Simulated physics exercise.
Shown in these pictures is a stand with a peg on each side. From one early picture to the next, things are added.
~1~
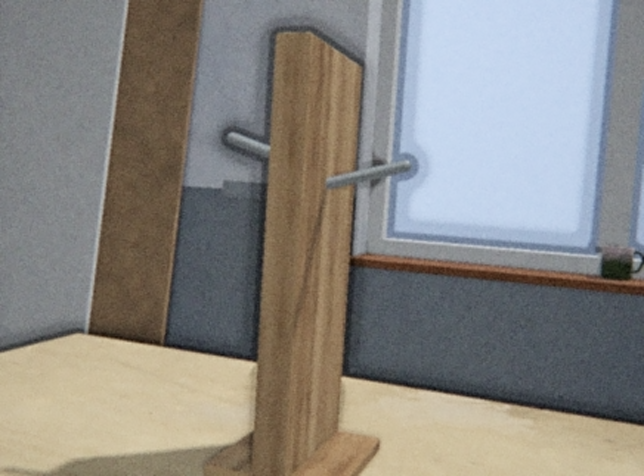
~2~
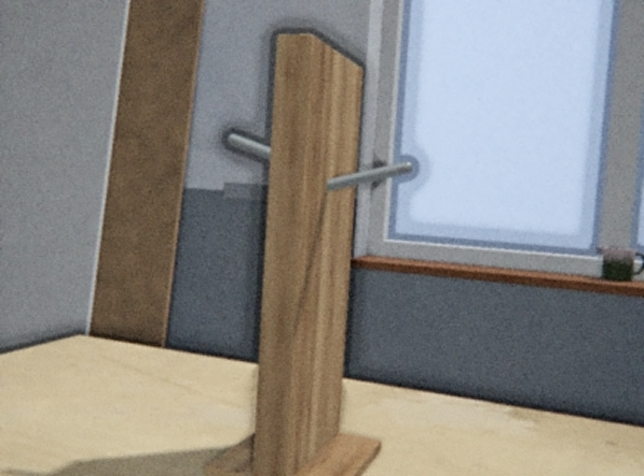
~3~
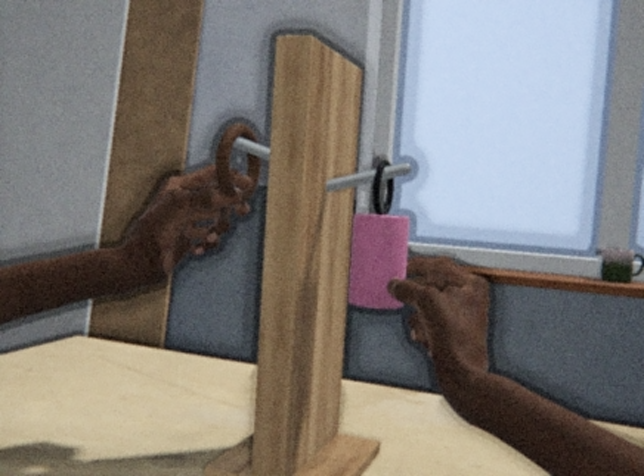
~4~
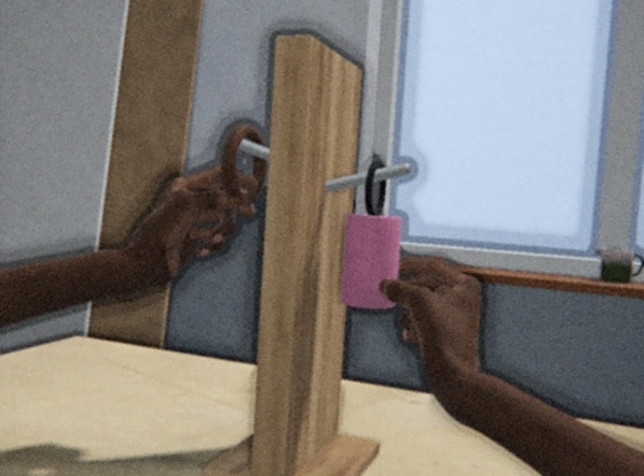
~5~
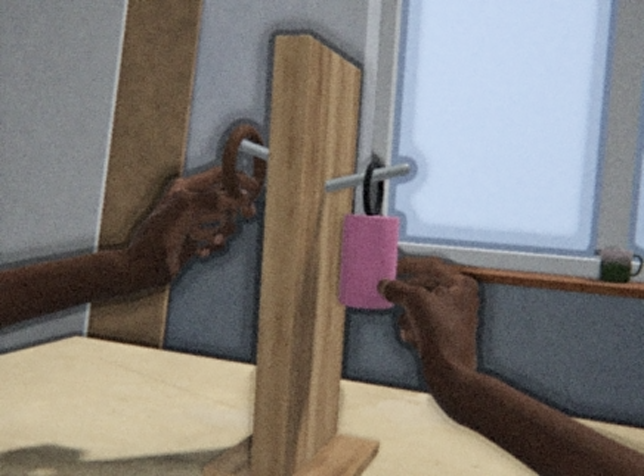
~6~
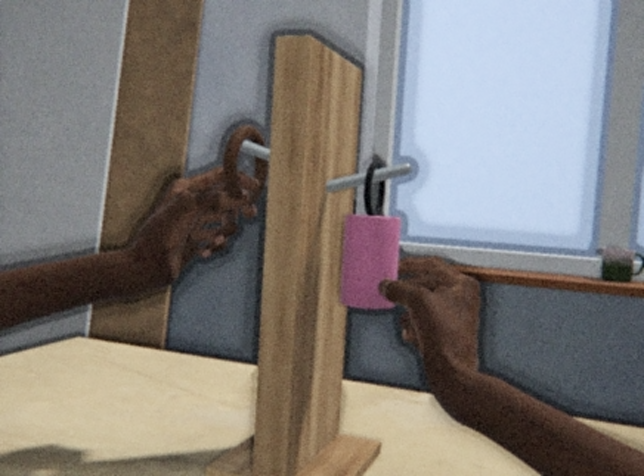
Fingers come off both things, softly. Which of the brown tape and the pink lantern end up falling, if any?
As I see it, the brown tape holds on; the pink lantern holds on.
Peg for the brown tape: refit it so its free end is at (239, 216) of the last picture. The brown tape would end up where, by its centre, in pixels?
It comes to a stop at (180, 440).
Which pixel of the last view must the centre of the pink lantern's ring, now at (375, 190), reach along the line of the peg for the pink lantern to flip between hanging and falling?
The switch point lies roughly at (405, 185).
Then, 0.18 s past the last view, brown tape leaning 5° off how it started near (246, 167); pink lantern at rest near (372, 234).
Then, 0.58 s past the last view, brown tape leaning 4° off how it started near (248, 168); pink lantern at rest near (369, 235).
Finally, the brown tape remains hooked, near (252, 170); the pink lantern remains hooked, near (366, 234).
